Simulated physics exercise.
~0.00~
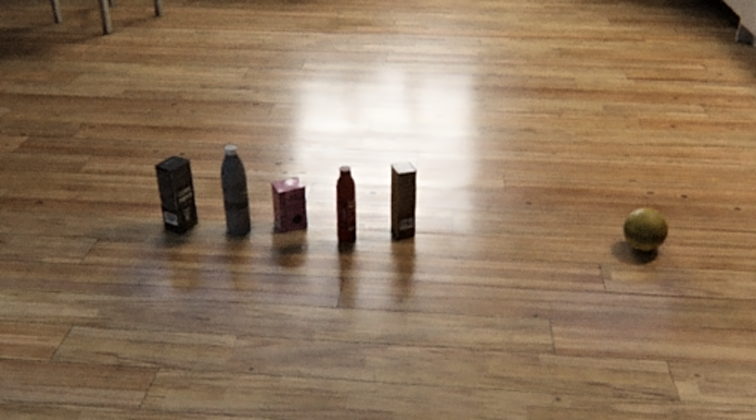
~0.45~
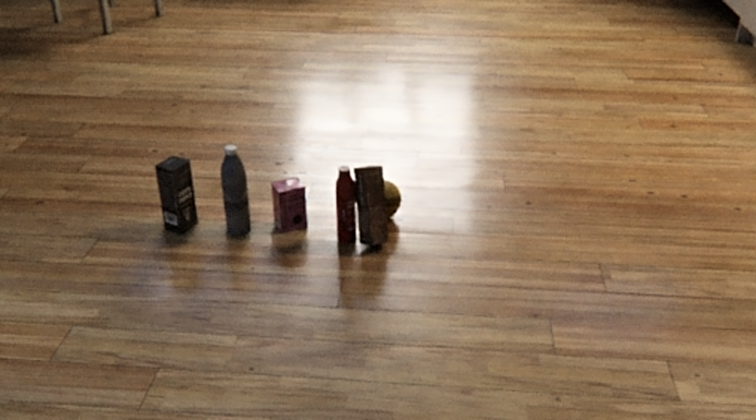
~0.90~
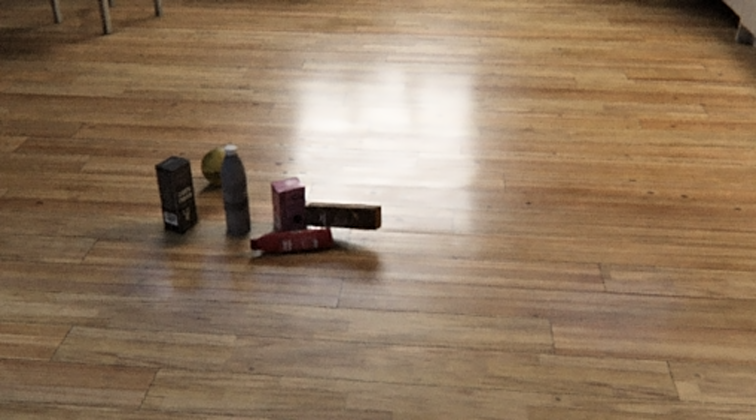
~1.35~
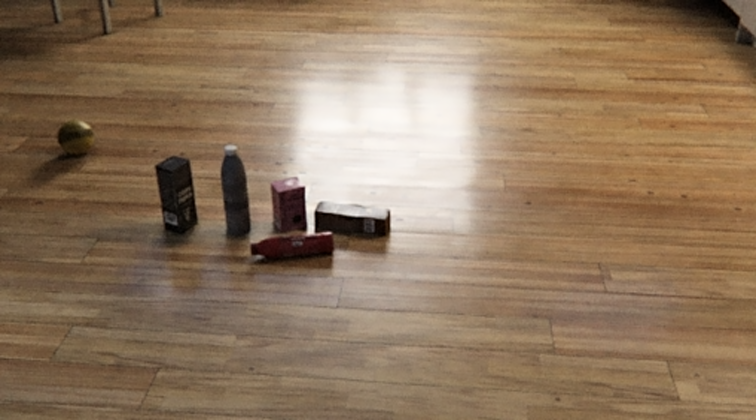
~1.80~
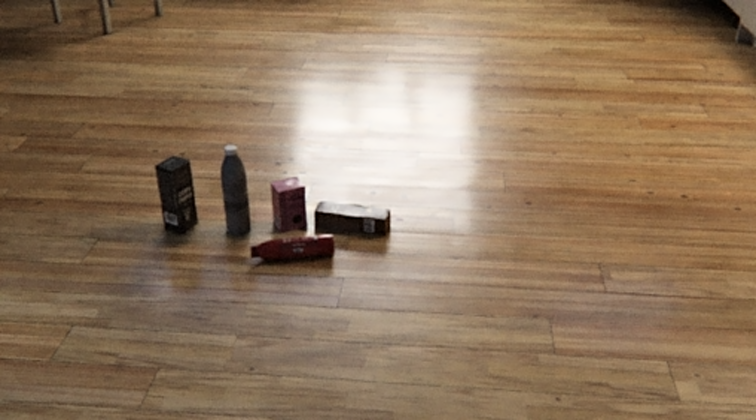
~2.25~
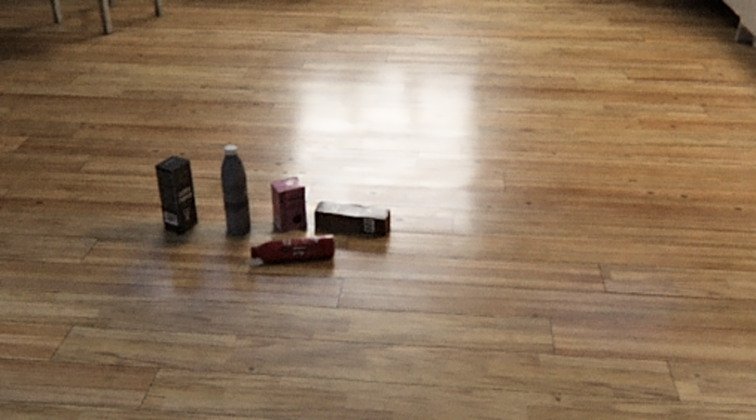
At the start, a black carton, a grey bottle, a pink carton, a red bottle and a brown carton stand in a row on a wooden floor, with a yellow ball off to the right. The ball travels left and reaches the brown carton, which leans toward the red bottle. Both the brown carton and the red bottle topple onto their sides as the ball passes behind the row. It carries on left, beyond the black carton, and leaves view. At the end, the two fallen items lie still while the other three remain upright.
